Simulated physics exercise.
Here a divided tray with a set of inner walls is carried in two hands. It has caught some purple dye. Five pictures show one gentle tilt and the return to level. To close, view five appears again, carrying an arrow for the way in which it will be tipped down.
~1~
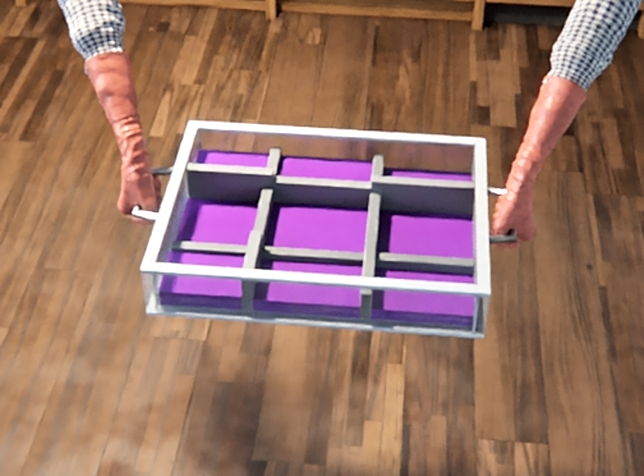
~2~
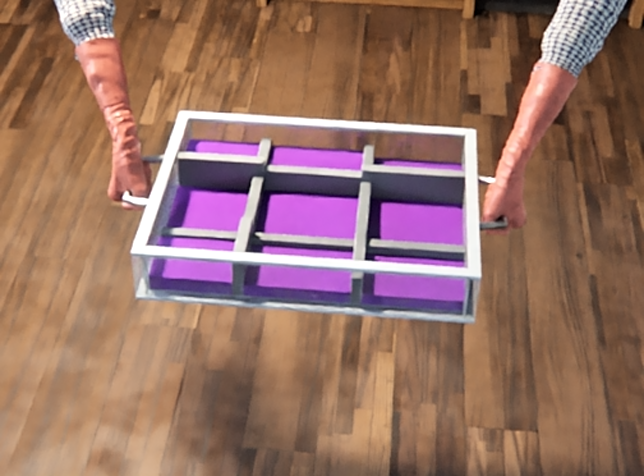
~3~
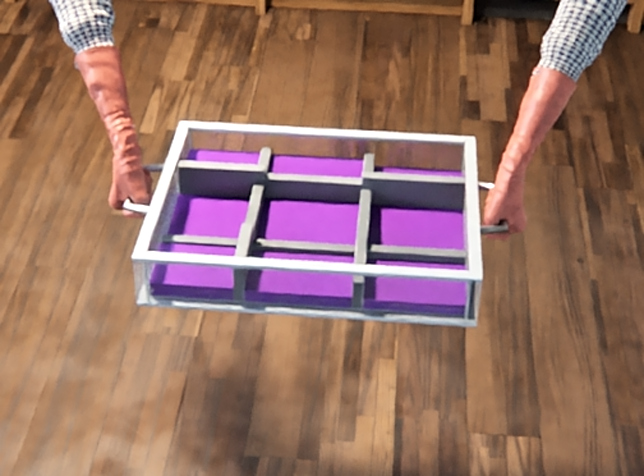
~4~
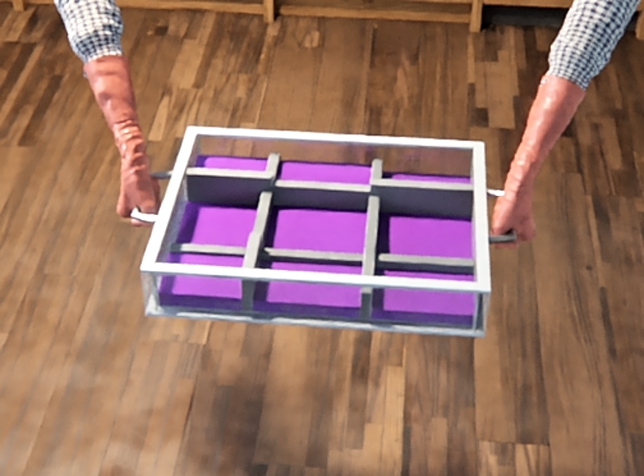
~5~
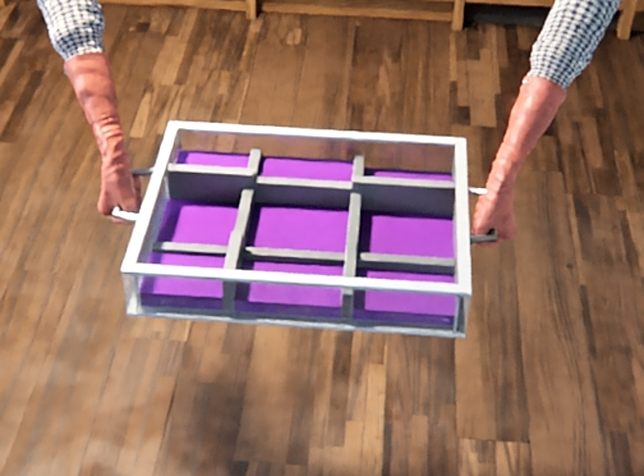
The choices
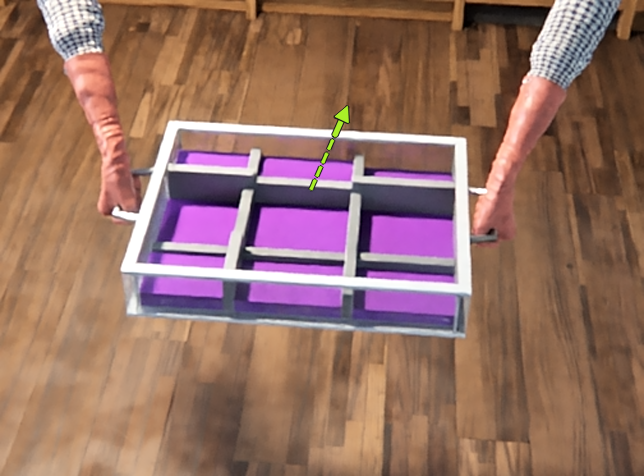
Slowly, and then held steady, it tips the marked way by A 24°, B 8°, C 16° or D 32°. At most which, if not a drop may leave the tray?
Angle A just does it.
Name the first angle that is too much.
Here it is angle D.
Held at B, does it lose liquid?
No, not at all.
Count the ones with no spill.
Three.
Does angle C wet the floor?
No, not at all.
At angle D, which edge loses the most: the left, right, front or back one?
The back rim.
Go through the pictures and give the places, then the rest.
In the first frame, the tray is level; deepest in the back left bay, at (233, 169), shallowest in the centre left.
The second frame shows tipped about 2° down to the back; no wall is crossed.
The third frame shows tipped about 3° down to the back; no wall is crossed.
The fourth frame shows tipped about 2° down to the back; no wall is crossed.
In the fifth frame, the tray is level; deepest in the back left bay, at (214, 169), shallowest in the centre left.
The arrow ends at (345, 111).
With A, nothing spills; the centre right bay holds the most.
With B, nothing spills; the back middle bay holds the most.
With C, nothing spills; the back middle bay holds the most.
With D, about 9 % goes over the rim.
